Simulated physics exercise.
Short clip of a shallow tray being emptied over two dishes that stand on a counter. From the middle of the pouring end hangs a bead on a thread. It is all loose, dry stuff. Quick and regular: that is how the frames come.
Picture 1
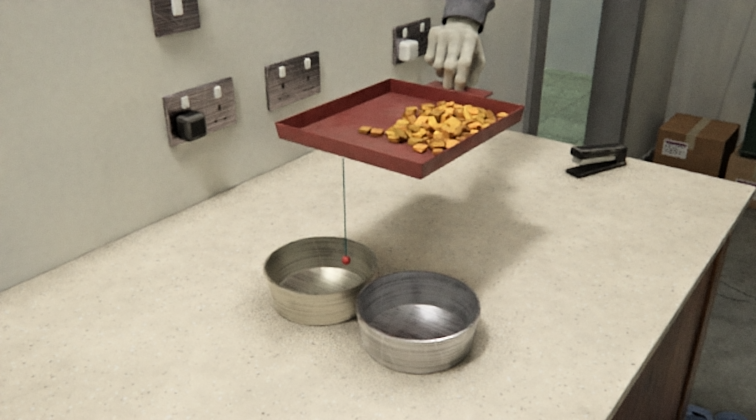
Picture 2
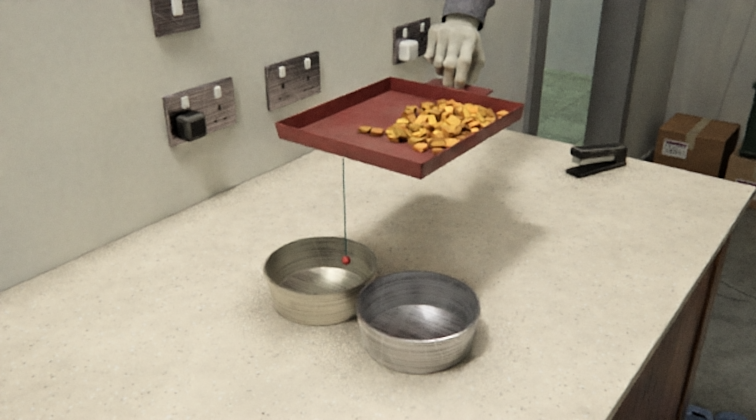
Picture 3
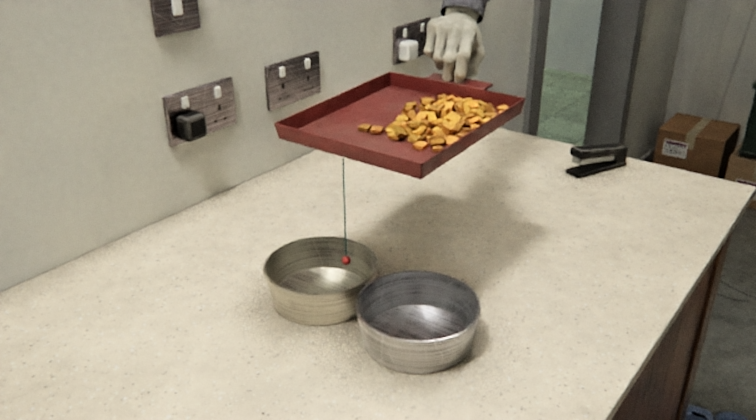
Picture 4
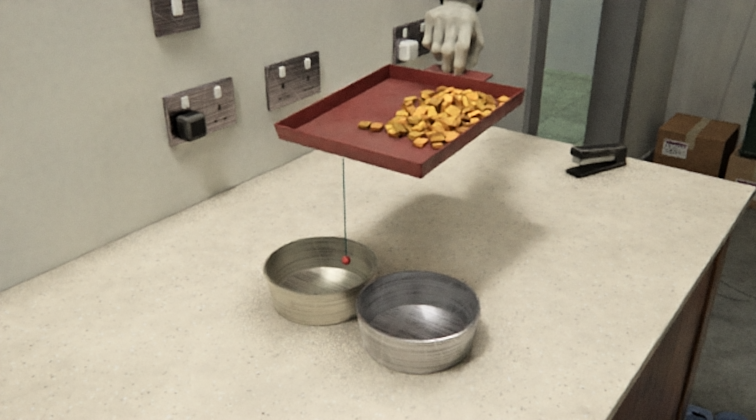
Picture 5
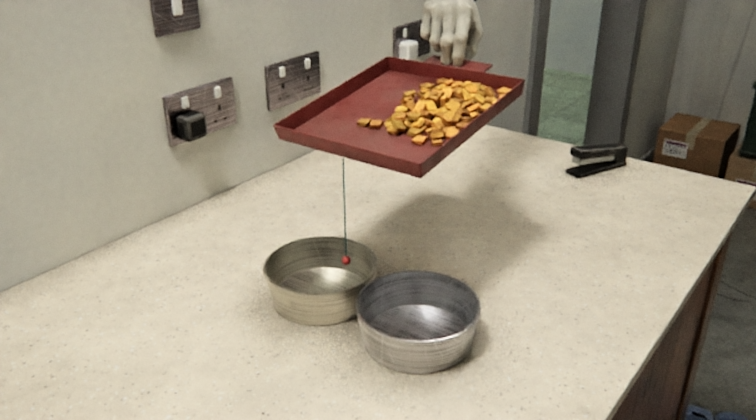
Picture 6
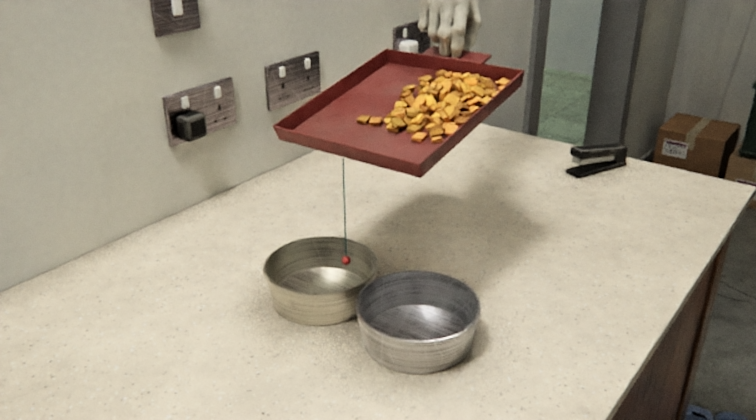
A gloved hand gradually tilts a red tray of cereal squares above two metal bowls.
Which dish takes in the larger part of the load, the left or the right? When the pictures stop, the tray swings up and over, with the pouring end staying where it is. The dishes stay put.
Watch, the one on the left side catches more of it.
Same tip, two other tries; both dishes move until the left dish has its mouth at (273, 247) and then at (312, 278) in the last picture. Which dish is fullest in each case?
The dish to the right at the first, the dish to the left at the second.
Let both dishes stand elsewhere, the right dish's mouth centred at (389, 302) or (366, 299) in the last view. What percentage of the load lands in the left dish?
It would be near 40 per cent first and near 30 per cent second.
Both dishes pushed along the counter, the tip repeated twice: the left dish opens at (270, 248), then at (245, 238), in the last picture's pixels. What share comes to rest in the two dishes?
About 70 per cent, then about 60 per cent.
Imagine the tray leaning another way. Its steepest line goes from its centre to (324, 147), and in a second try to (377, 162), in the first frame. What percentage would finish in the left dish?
About 80 and 0 percent.
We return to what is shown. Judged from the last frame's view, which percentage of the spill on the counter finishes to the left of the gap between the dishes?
It comes to near 100 percent of the spill.
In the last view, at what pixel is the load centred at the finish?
Around (321, 316), give or take.
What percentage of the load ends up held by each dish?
Roughly 40 in a hundred end in the left dish and roughly 10 in a hundred in the right dish.
Soon after the last picture, tray tipped steeply; nearly all on the tray; a stray few in the air.
A little later, tray tipped right over; most on the tray; a stray few in the right dish; a stray few in the left dish; a stray few outside both; about a quarter in the air.
Later still, tray tipped past a quarter turn; a small part in the right dish; about a third in the left dish; about half outside both.
At rest, tray tipped past a quarter turn; a small part in the right dish; about a third in the left dish; about half outside both.
